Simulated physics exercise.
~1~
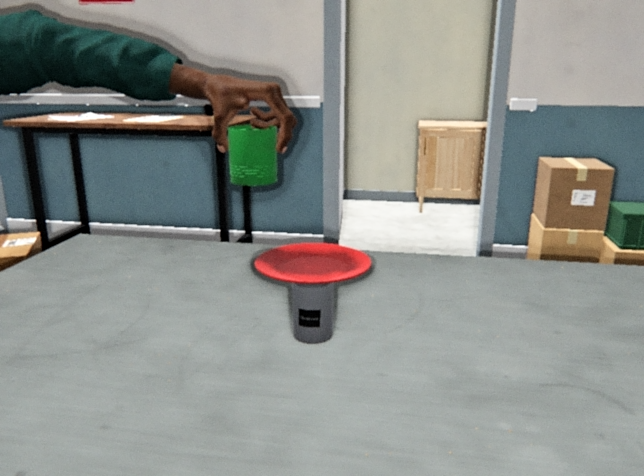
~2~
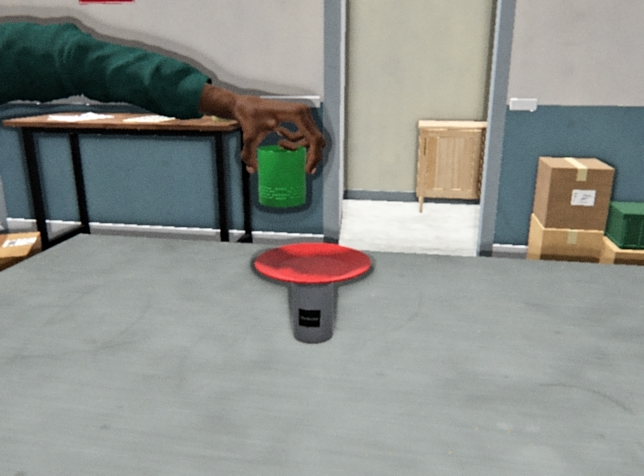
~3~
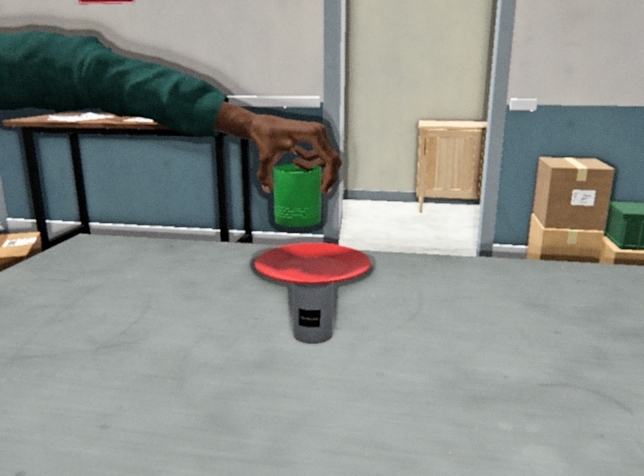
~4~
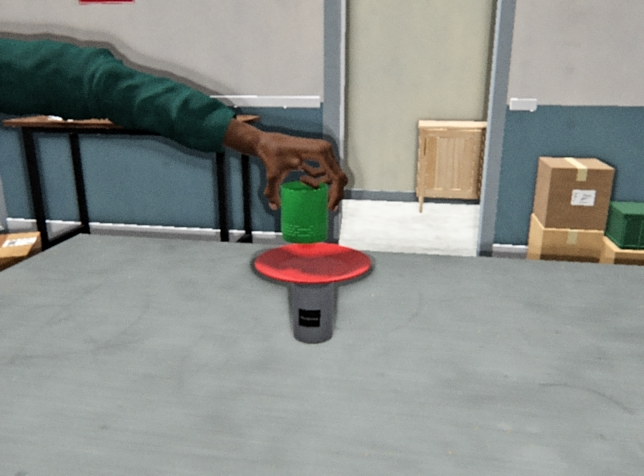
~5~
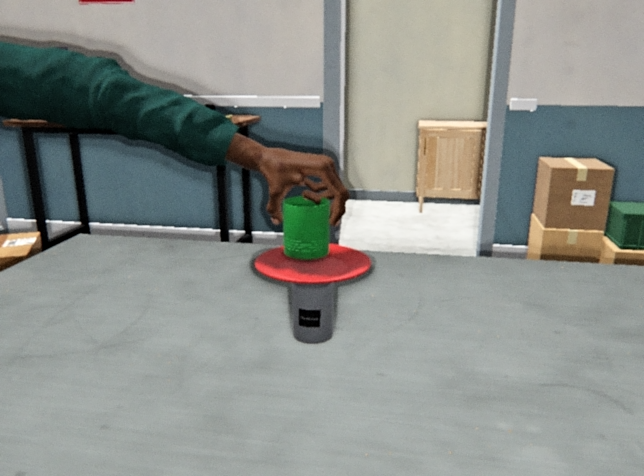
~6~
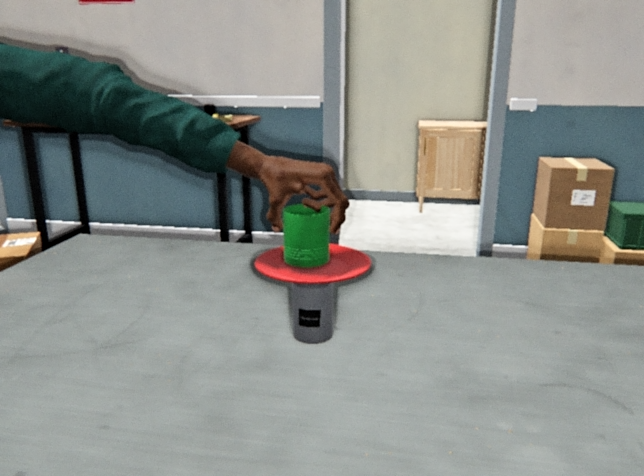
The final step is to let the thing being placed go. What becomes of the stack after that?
The stack stays standing.
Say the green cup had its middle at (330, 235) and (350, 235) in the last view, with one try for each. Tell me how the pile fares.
In the first case the pile remains standing, while in the second it remains standing.
Then, 0.20 s after the last picture, nothing has stirred.
Then, 0.50 s after the last picture, green cup resting near (307, 236).
At rest, all 3 in place. Seen from the same camera at the end, green cup near (307, 236). The pile keeps its balance.
